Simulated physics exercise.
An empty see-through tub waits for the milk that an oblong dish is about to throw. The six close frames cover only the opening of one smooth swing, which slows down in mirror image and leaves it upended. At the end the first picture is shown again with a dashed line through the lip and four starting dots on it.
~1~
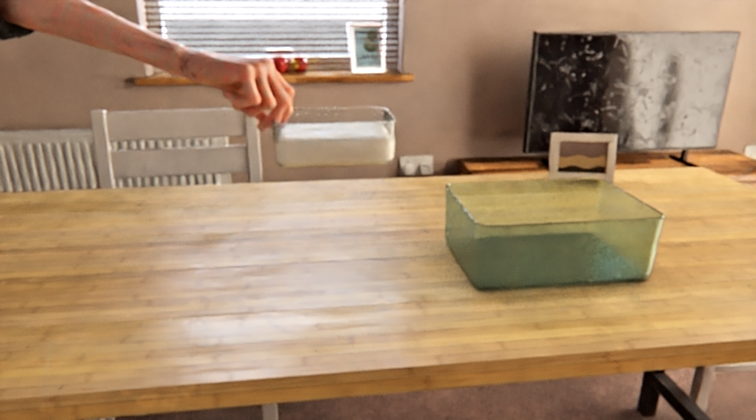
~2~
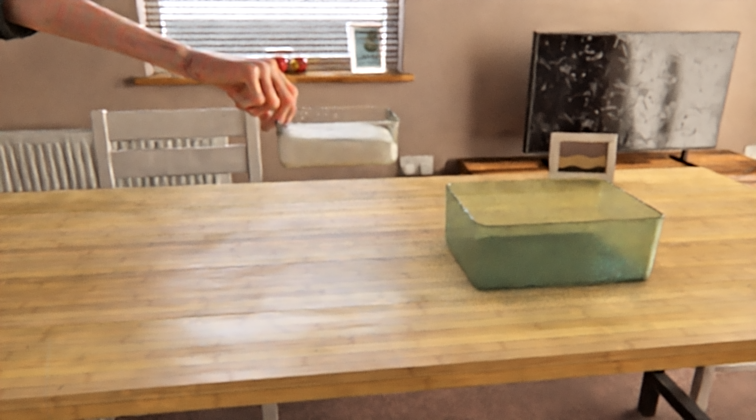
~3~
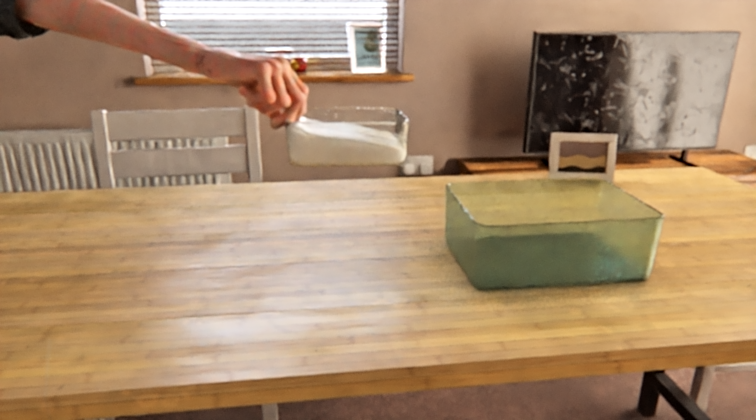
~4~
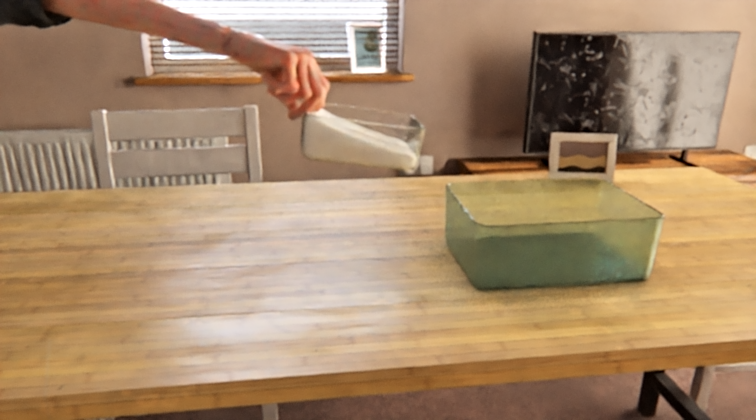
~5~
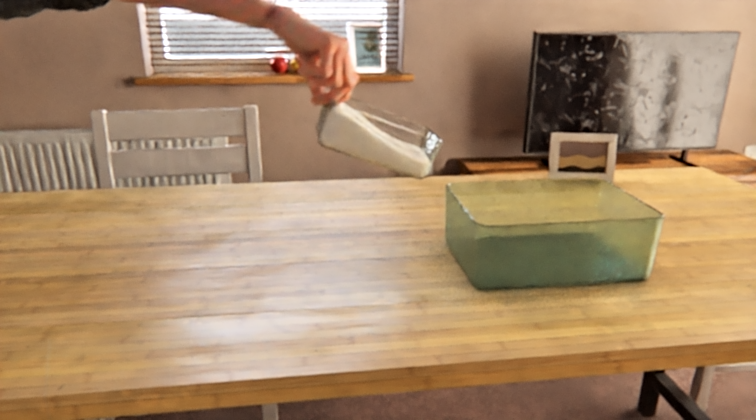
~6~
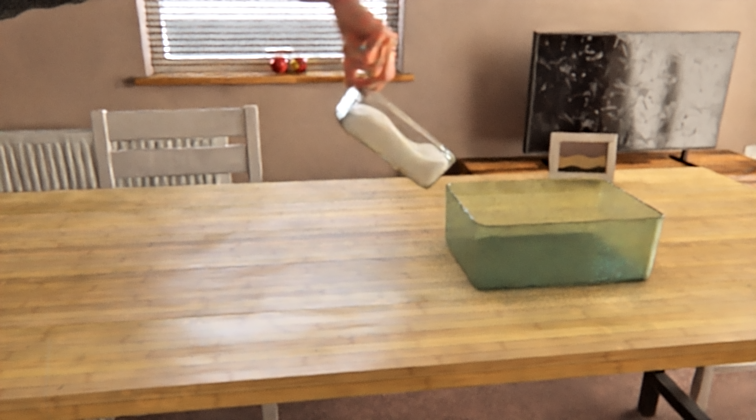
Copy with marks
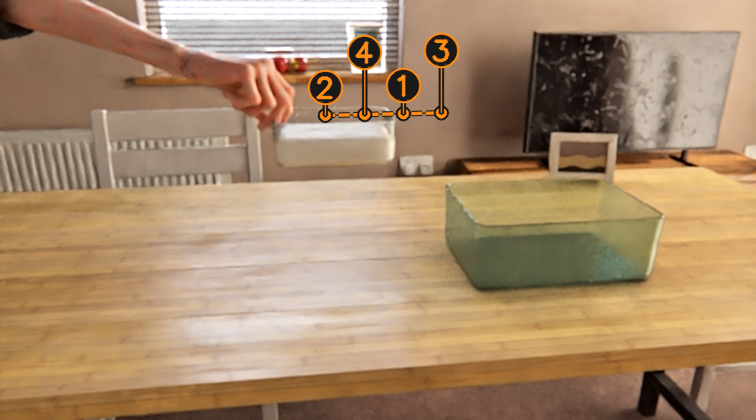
A room with a pale wooden table is seen from slightly above its front edge, with a blind-covered window, white chair and radiator behind on the left. A greenish see-through tub sits on the table at right, before a small picture frame and dark television, while a hand holds a clear oblong dish of white milk. The hand moves the dish rightward and tips it increasingly steeply toward the tub, as the camera stays still.
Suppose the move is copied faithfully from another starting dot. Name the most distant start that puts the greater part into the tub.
Take 4.
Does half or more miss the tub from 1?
No.
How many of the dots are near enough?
Three of the four.
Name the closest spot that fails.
It is 2.
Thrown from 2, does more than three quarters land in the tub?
No, it does not.
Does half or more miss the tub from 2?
Yes.
On the marked copy, 1 at (403, 113); 2 at (325, 115); 3 at (441, 112); 4 at (364, 114).
For spot 1, about 76 % lands in the tub, 15 % falls short and 9 % goes beside or beyond.
For spot 2, about 29 % lands in the tub, 66 % falls short and 5 % goes beside or beyond.
For spot 3, about 90 % lands in the tub, 4 % falls short and 6 % goes beside or beyond.
For spot 4, about 67 % lands in the tub, 27 % falls short and 7 % goes beside or beyond.
